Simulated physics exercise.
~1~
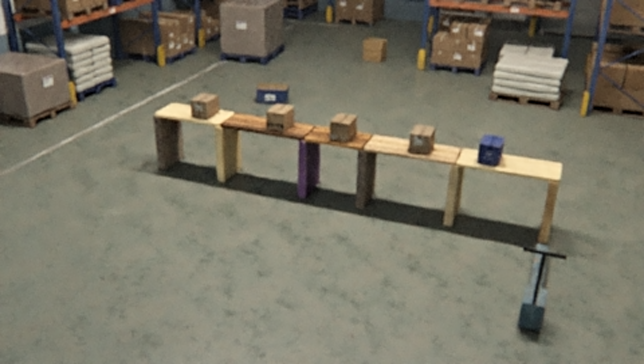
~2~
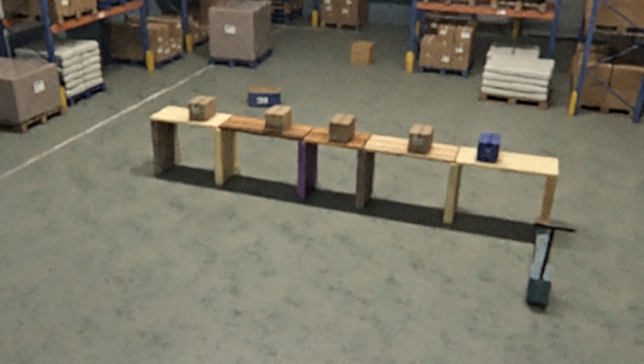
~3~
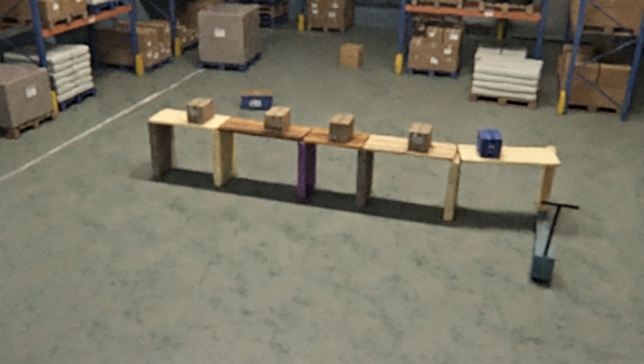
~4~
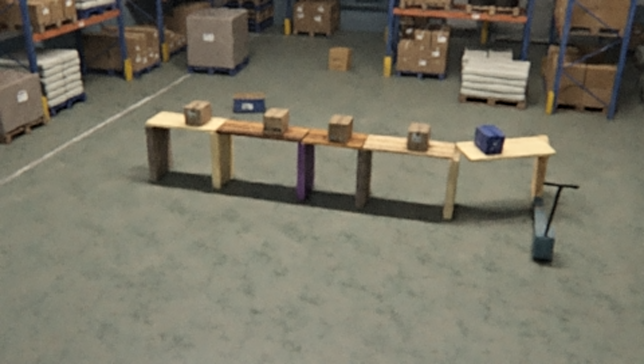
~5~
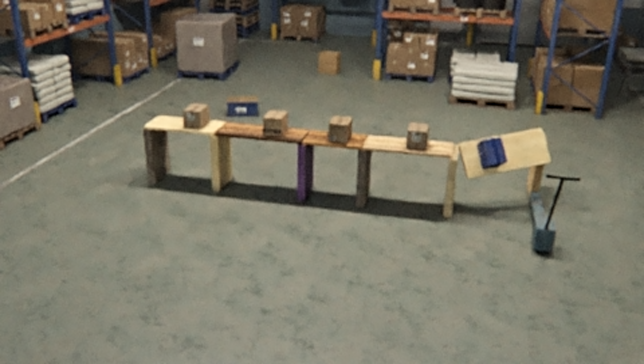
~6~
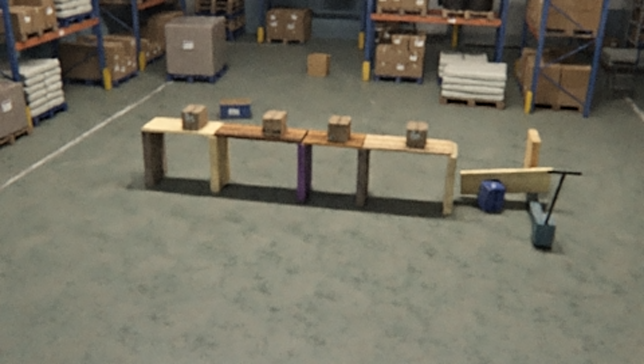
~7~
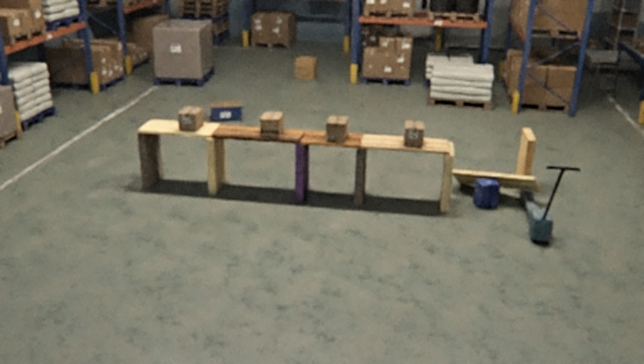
To begin with, five boards rest end to end on upright timber slabs in a warehouse, with four brown cartons and a blue one along the top. A low jack on the right glides toward the foot of the end upright. As it reaches that foot, the right-hand board shifts, then tips toward the viewer with the blue carton sliding on it. Board and carton drop to the floor, the carton landing on its side. The jack stops beside them, while the other four boards, their brown cartons and the purple upright stay standing.
